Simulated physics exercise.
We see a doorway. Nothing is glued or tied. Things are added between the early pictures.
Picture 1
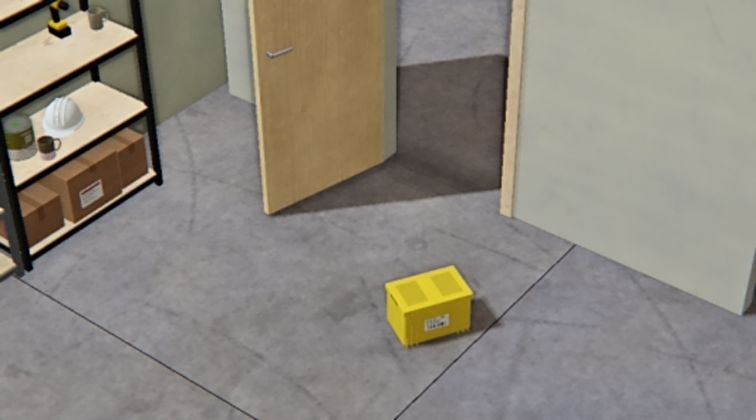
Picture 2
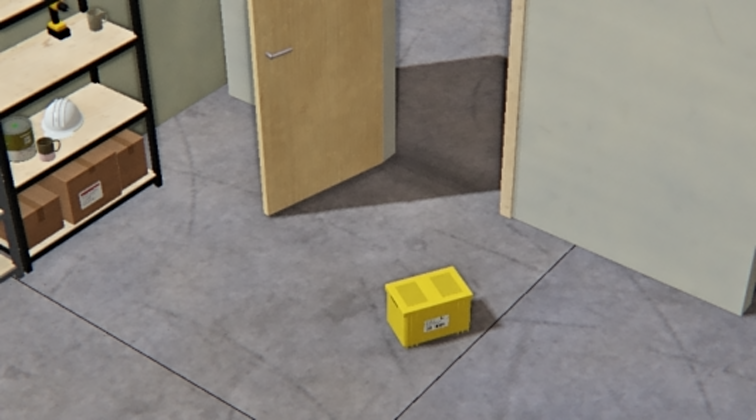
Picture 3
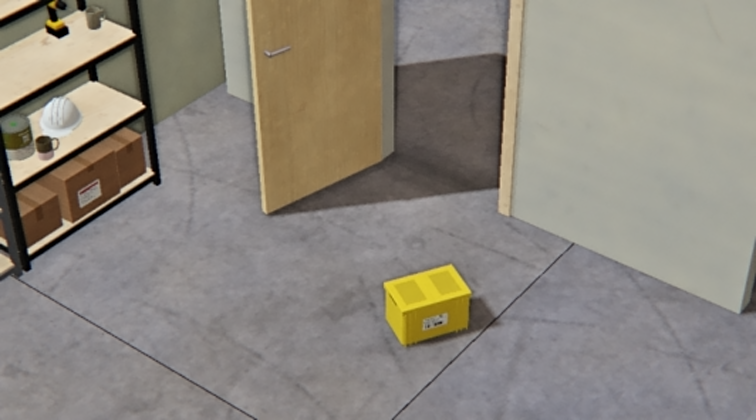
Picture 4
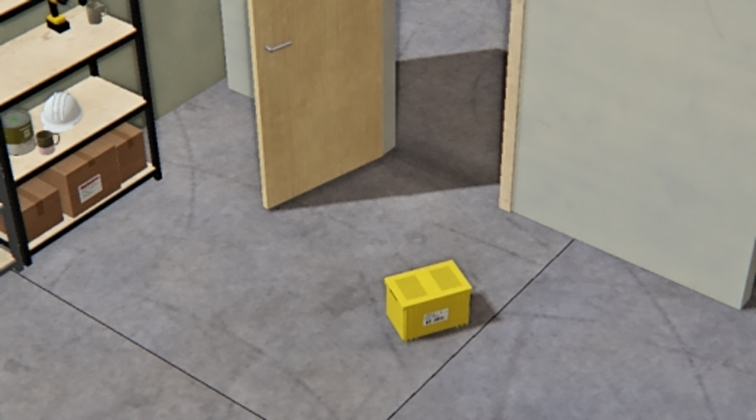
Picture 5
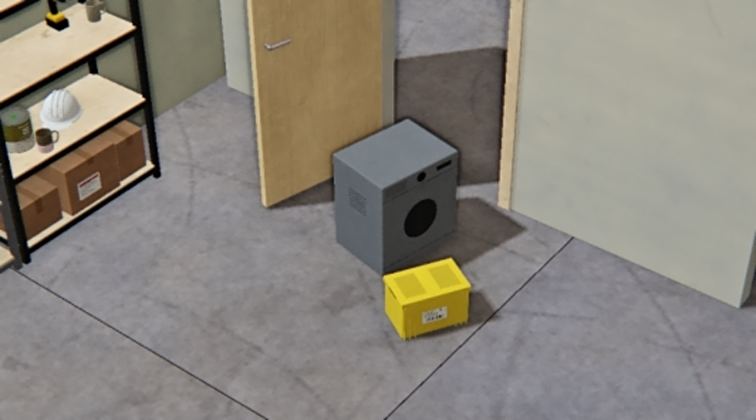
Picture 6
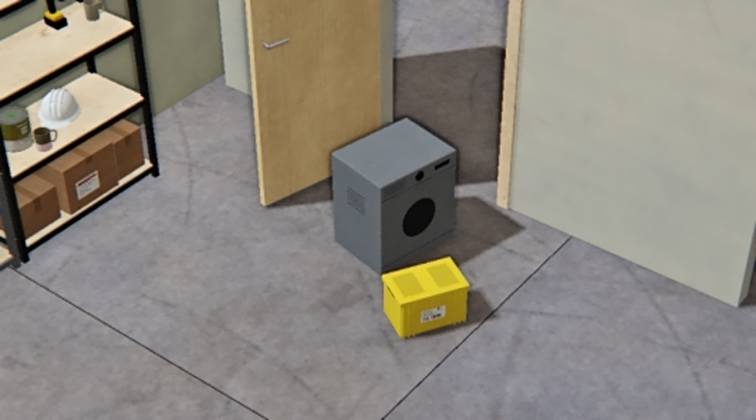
A grey appliance appears between the still, open door and the yellow tote.
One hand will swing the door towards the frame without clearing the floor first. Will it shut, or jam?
In the end the door jams.
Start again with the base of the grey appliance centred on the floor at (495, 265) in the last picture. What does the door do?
Then it shuts.
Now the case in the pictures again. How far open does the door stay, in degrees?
About 65°.
Then, 0.40 s on from there, open by 93°.
Then, 0.60 s on from there, open by 79°.
Then, 0.80 s on from there, open by 68°.
In the end, open by 67°; both unmoved. At the end, from the last picture's camera, grey appliance near (397, 197).
